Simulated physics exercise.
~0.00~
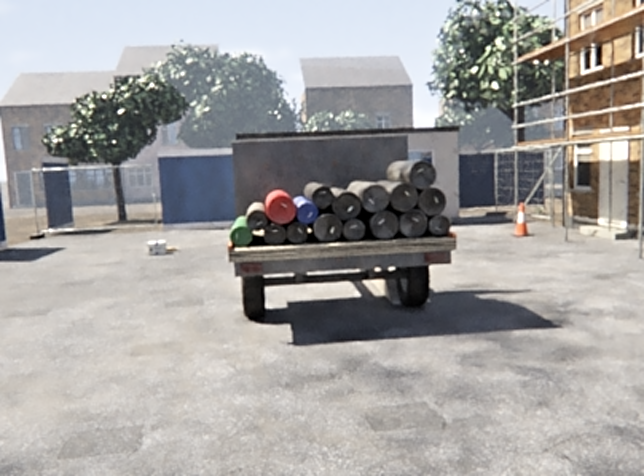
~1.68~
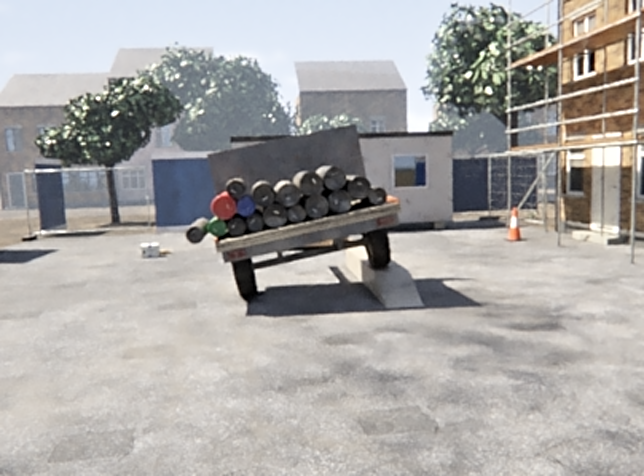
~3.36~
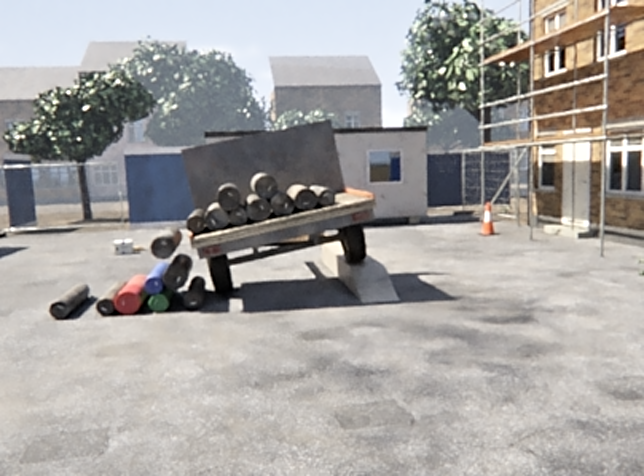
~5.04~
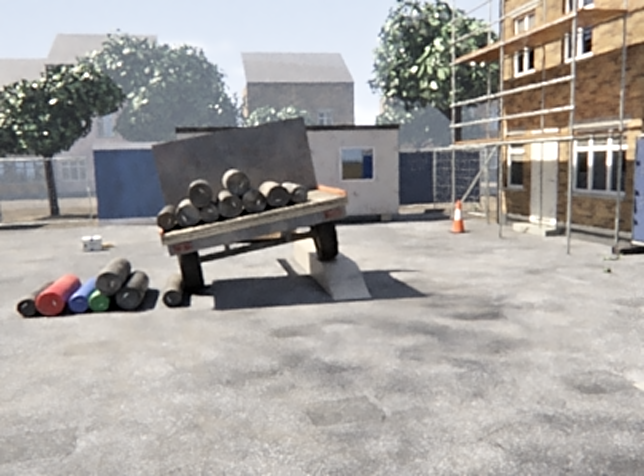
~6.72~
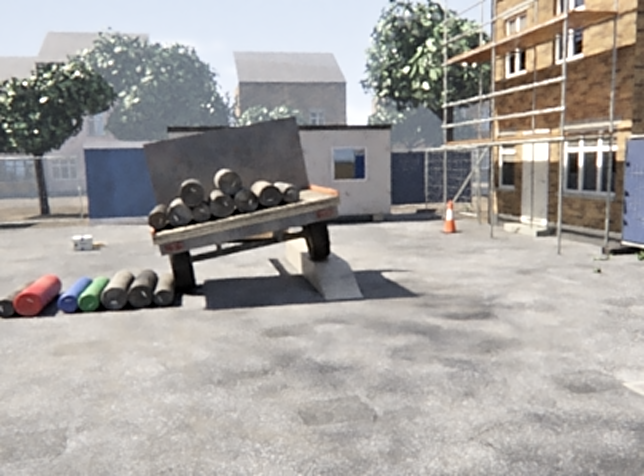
A trailer stacked with dark cylinders, plus a red, a blue and a green one, tipped left as one wheel went up a ramp, spilling several, including the coloured ones, which settled in a row on the ground while the rest stayed aboard.
